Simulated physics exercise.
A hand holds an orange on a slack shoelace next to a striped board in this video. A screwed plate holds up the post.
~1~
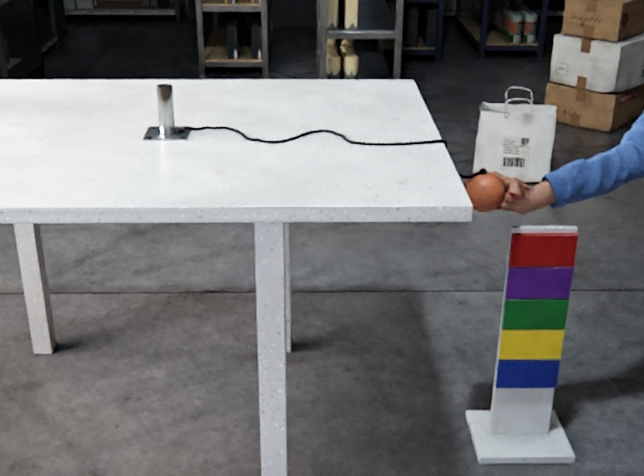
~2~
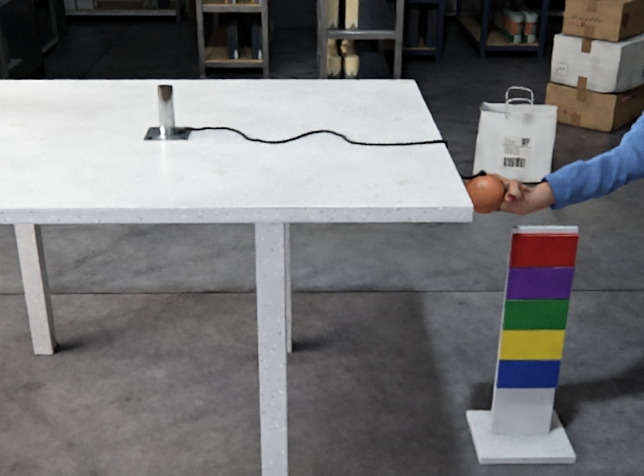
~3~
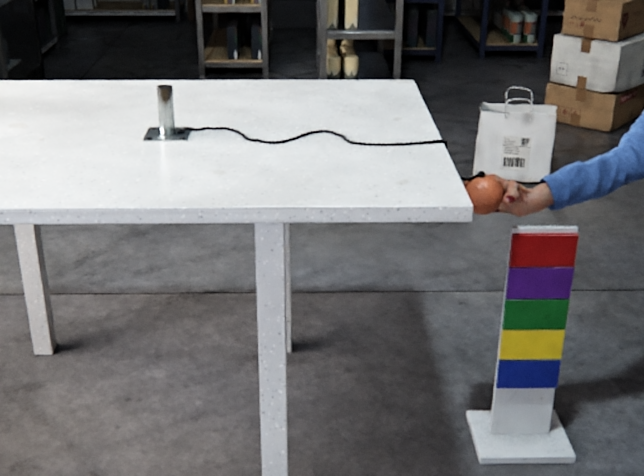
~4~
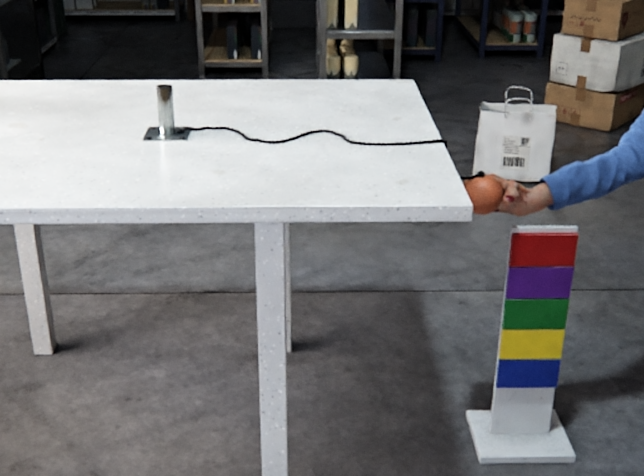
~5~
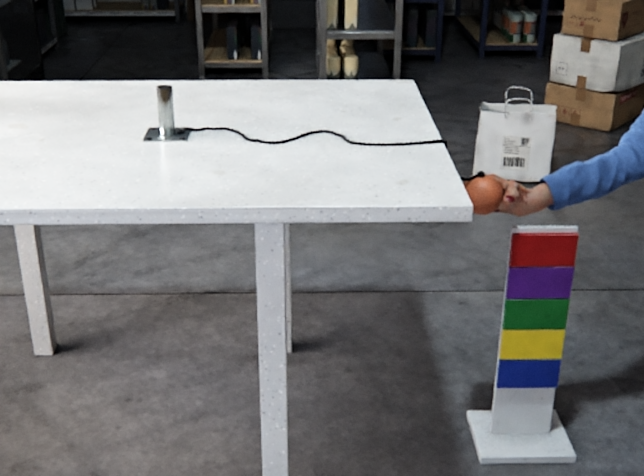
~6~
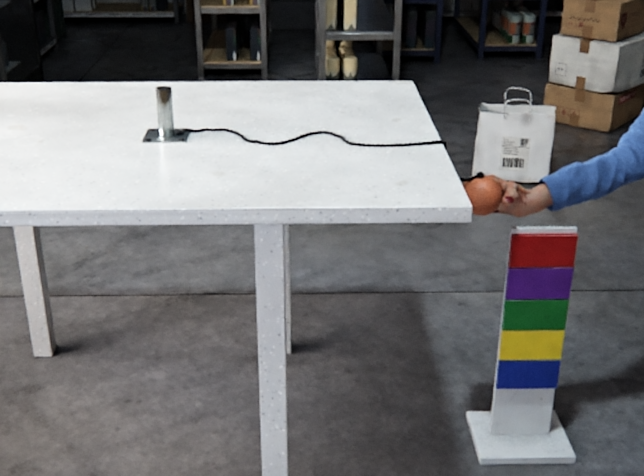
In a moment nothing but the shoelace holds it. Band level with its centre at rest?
Purple.
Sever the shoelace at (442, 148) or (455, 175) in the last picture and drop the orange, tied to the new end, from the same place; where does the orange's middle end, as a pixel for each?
(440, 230) and (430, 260).
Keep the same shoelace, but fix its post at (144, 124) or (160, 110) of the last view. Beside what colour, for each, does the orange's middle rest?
Going case by case, it's red and then red.
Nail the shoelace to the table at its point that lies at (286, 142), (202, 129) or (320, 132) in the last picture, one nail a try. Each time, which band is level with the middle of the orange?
Lab note: Try 1 red; try 2 purple; try 3 red.
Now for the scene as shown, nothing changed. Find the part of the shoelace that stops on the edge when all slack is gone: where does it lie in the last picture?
Around (375, 146).
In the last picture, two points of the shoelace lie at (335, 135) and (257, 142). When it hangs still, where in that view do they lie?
First one: (386, 139); second one: (287, 137).
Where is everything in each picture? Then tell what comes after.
The first picture shows orange (485, 191); red (544, 251); purple (540, 284); green (536, 315); yellow (532, 345); blue (528, 375).
The second picture shows orange (484, 193); shoelace through (208, 128) (258, 140) (311, 133) (364, 144) (432, 142).
The third picture shows orange (483, 194).
The fourth picture shows orange (482, 194); shoelace through (208, 128) (258, 140) (311, 132) (364, 144) (431, 142).
The fifth picture shows orange (483, 195).
The sixth picture shows orange (482, 195); shoelace through (207, 130) (257, 142) (310, 134) (363, 145) (430, 143).
Early on, orange near (401, 273); level with purple.
Midway, orange near (447, 282); level with purple.
Finally, orange near (440, 283); level with purple. The shoelace holds its middle at purple.
